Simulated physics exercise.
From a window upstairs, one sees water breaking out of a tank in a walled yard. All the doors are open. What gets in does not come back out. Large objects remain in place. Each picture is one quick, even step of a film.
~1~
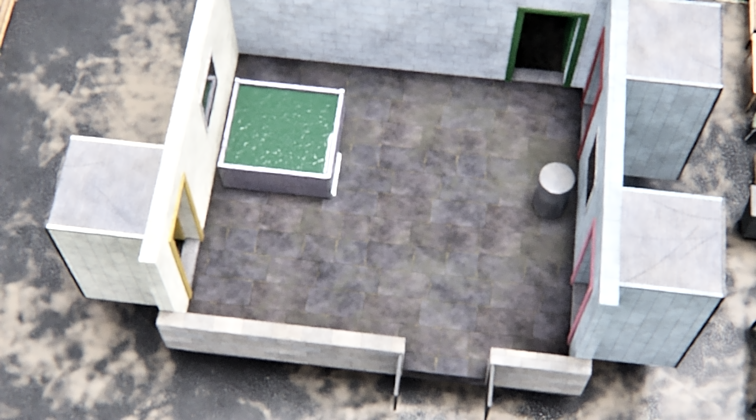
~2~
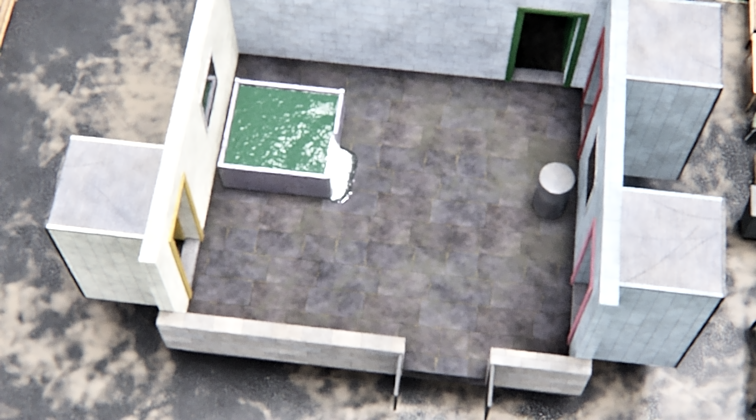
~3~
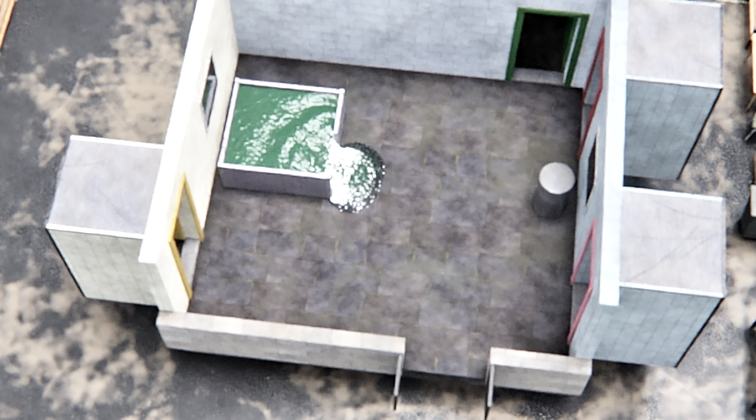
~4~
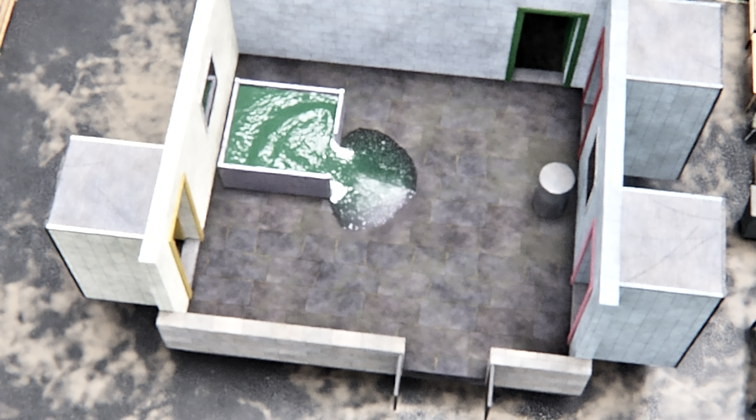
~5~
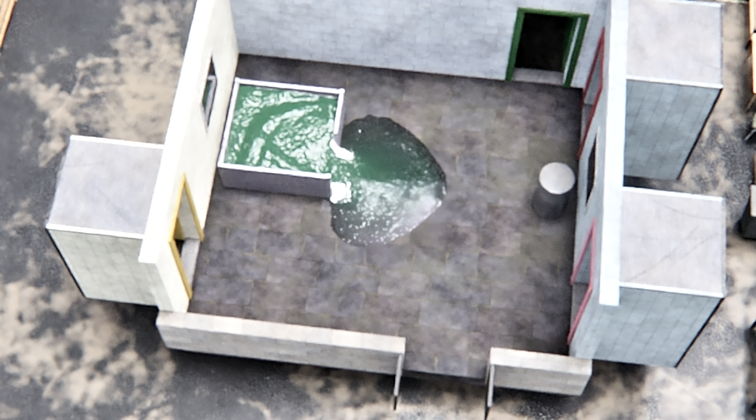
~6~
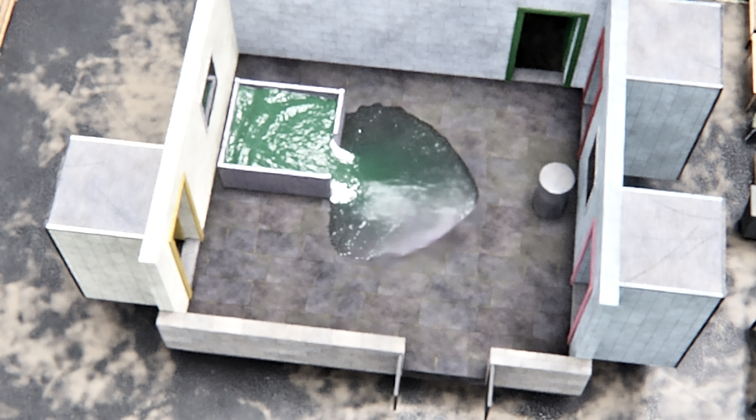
At first, a raised tank of green water sits whole and still at the left of a walled yard with open doorways. Water then bursts from its right side in a white, foaming gush, and the tank's surface ripples. The green puddle spreads widely rightward and toward the viewer across the dark paving.
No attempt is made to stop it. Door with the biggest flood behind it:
Green.
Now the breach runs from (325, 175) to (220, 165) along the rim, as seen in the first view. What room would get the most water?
The door marked yellow.
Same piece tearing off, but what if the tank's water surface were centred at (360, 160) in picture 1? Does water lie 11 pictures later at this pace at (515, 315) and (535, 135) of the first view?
The first point is taken by the flood and the second is taken by the flood.
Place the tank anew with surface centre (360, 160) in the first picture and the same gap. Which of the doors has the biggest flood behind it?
I'd say the green door takes the most.
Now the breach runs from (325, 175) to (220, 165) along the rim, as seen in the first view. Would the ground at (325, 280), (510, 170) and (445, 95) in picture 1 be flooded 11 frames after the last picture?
One by one: Waterlogged, bare, bare.
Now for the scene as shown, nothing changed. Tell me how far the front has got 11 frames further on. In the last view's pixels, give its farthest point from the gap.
Roughly at (563, 350).
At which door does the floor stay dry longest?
Last is the yellow-painted one.
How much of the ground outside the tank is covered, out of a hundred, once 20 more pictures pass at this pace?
60 %.
A moment on, water covers 40 % of the floor; red door not reached, yellow door not reached, pink door not reached, green door not reached.
Next, water covers 60 % of the floor; red door wet at the sill, nothing in, yellow door not reached, pink door wet at the sill, nothing in, green door wet at the sill, nothing in.
Then, water covers 60 % of the floor; red door wet at the sill, nothing in, yellow door not reached, pink door wet at the sill, nothing in, green door a trickle in.
Later, water covers 70 % of the floor; red door wet at the sill, nothing in, yellow door not reached, pink door a trickle in, green door some in.
In the end, water covers 95 % of the floor; red door wet at the sill, nothing in, yellow door wet at the sill, nothing in, pink door a trickle in, green door some in; the green door has let in the most.
